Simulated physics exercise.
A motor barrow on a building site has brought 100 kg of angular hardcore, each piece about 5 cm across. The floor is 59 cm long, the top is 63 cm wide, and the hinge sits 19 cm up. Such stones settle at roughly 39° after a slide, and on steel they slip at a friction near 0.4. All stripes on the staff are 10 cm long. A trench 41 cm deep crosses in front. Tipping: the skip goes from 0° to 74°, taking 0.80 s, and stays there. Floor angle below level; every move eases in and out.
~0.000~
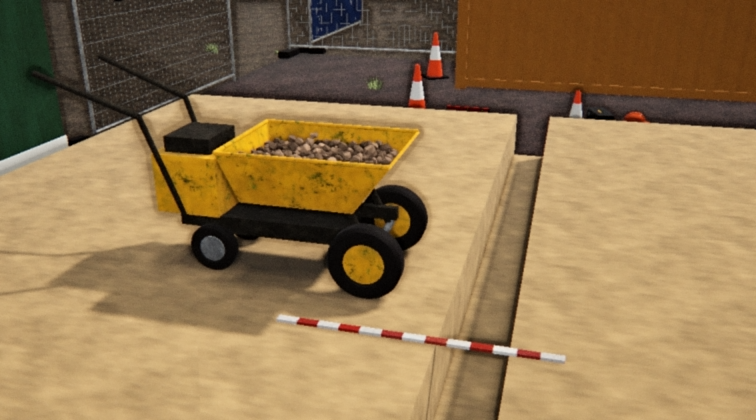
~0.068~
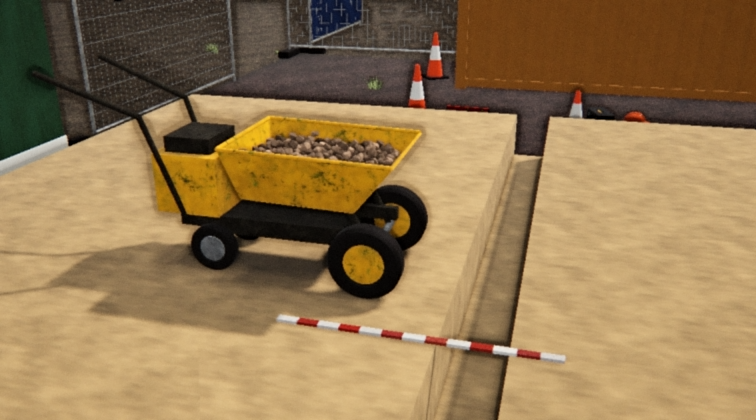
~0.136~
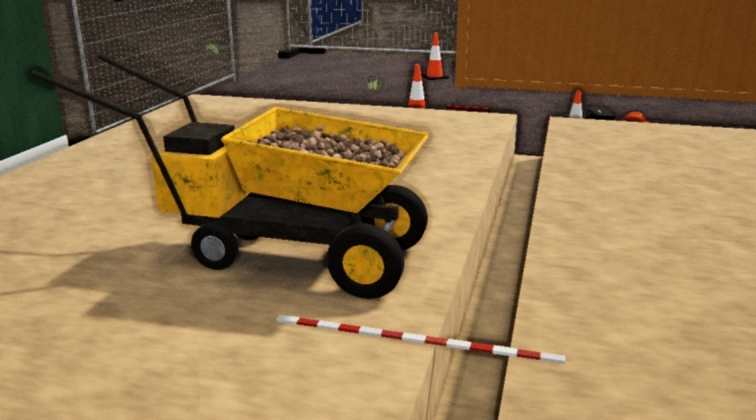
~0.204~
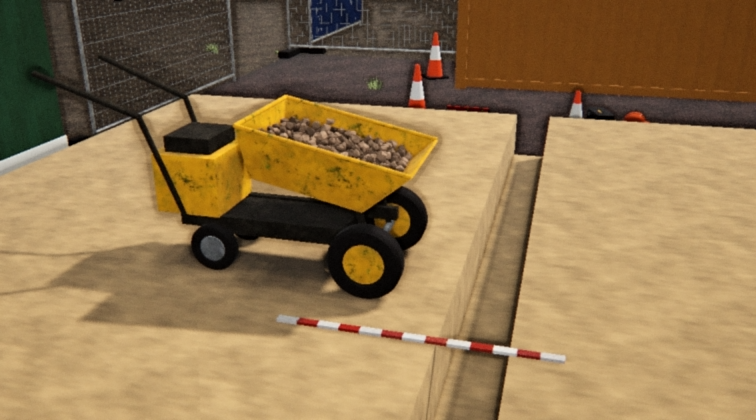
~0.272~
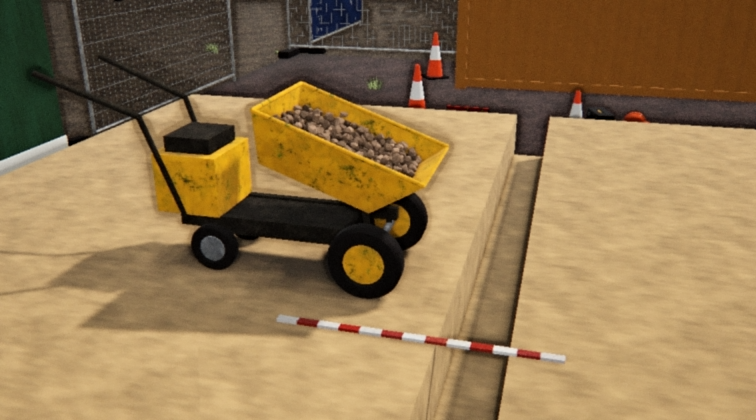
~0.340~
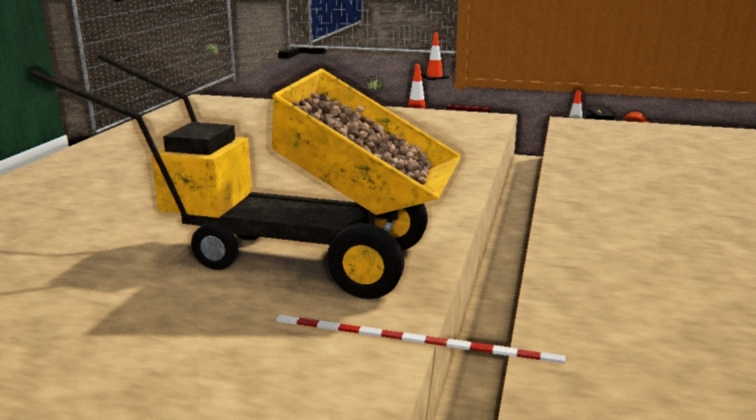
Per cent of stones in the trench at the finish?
About 62 %.
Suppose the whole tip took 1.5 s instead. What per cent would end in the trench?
Roughly 75 per cent would.
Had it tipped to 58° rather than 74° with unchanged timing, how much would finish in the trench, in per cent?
With that change, near 25 per cent.
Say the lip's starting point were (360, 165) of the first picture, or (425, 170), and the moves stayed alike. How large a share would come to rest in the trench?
Around 90 and then 25 percent.
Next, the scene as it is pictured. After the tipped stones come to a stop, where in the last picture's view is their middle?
(508, 335).
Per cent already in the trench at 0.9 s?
Some 20 per cent of the load by that point.
After 0.6 s the floor is at 62°; 100 % in the skip; the foremost stones are at (467, 226).
After 0.9 s the floor is at 74°; 68 % in the skip, 20 % in the trench, 12 % past the trench; the foremost stones are at (549, 293).
After 1.2 s the floor is at 74°; 22 % in the skip, 39 % in the trench, 38 % past the trench; the foremost stones are at (676, 303).
After 3.2 s the floor is at 74°; 0 % in the skip, 62 % in the trench, 38 % past the trench; the foremost stones are at (745, 317).
